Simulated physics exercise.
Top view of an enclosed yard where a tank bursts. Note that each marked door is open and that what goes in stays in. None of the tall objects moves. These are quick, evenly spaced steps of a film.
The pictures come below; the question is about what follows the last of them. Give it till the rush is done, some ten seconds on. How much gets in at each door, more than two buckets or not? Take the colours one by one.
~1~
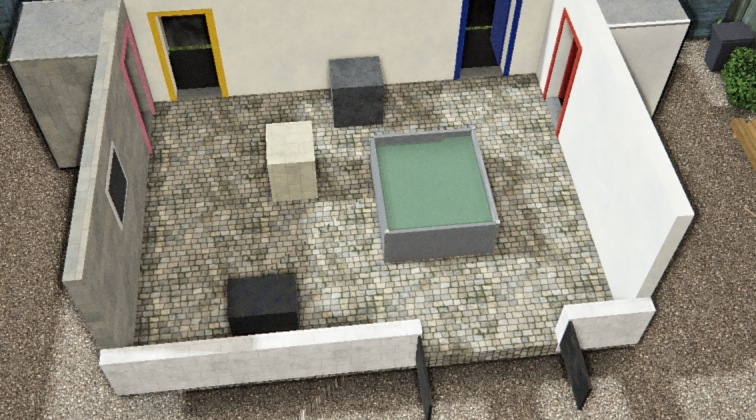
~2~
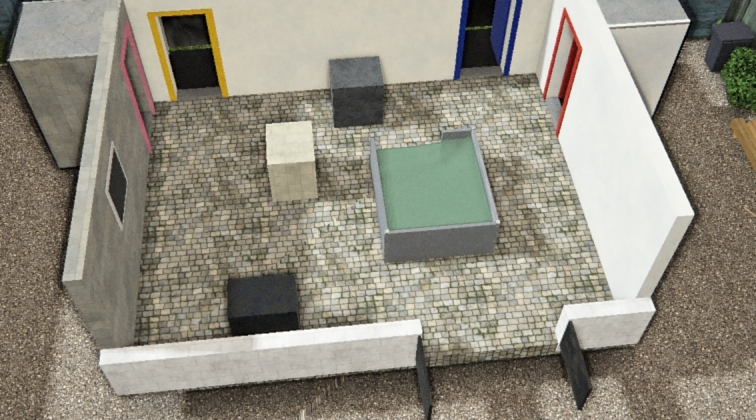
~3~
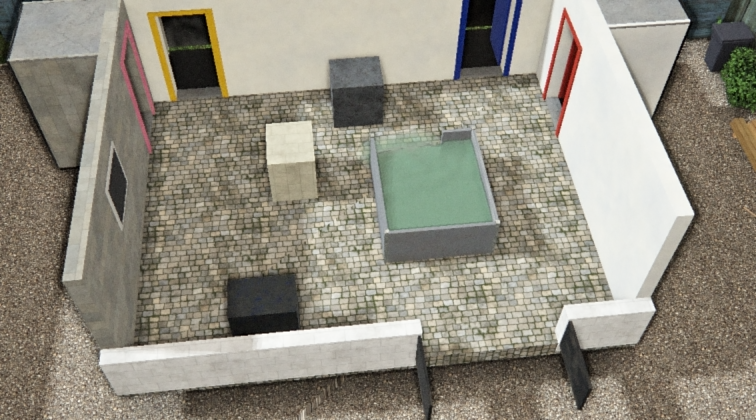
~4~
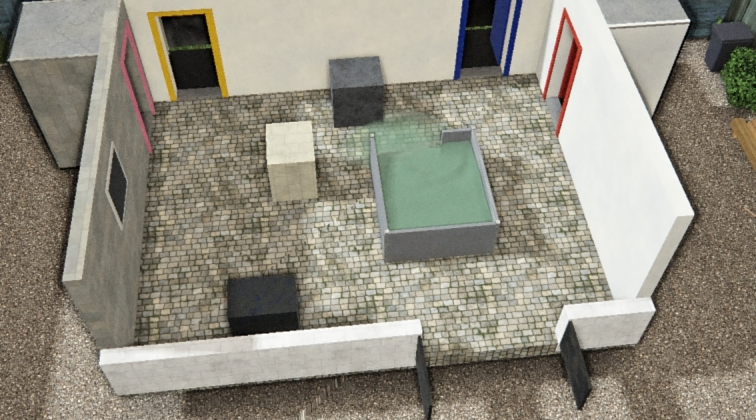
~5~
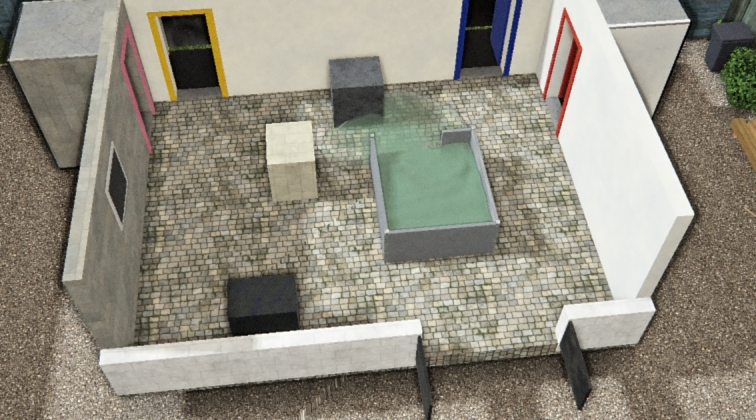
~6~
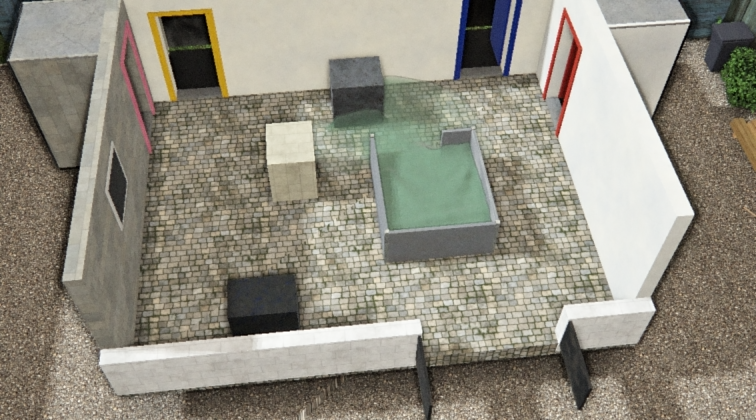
The yellow door gets more than two; the red door gets more than two; the blue door gets more than two; the pink door gets more than two.
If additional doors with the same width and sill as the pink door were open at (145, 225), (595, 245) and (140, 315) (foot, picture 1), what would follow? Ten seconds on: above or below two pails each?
Stays below the line; stays below the line; stays below the line.
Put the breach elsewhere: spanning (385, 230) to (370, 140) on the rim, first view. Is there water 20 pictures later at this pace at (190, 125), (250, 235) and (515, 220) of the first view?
In turn: Inundated, then inundated, then untouched.
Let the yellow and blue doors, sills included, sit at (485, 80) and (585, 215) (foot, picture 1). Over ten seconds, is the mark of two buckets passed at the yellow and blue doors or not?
Finding - yellow door breaks the limit, blue door is safe.
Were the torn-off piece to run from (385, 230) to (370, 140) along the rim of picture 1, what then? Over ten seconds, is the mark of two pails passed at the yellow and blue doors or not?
Yellow door: Exceeds the limit; blue door: Falls short.
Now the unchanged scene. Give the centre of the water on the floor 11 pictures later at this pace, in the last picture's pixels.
About (399, 160) in the last view.
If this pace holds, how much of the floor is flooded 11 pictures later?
It should be close to 35 %.
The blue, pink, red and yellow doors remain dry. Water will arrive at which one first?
I say the blue one.
A moment on, water covers 20 % of the floor; the yellow door not reached, the red door not reached, the blue door under two buckets in, the pink door not reached.
Next, water covers 35 % of the floor; the yellow door wet at the sill, nothing in, the red door not reached, the blue door over two buckets in, the pink door wet at the sill, nothing in.
Then, water covers 50 % of the floor; the yellow door under two buckets in, the red door over two buckets in, the blue door over two buckets in, the pink door over two buckets in.
Later, water covers 80 % of the floor; the yellow door over two buckets in, the red door over two buckets in, the blue door over two buckets in, the pink door far over two buckets in.
In the end, water covers 90 % of the floor; the yellow door over two buckets in, the red door over two buckets in, the blue door far over two buckets in, the pink door far over two buckets in.
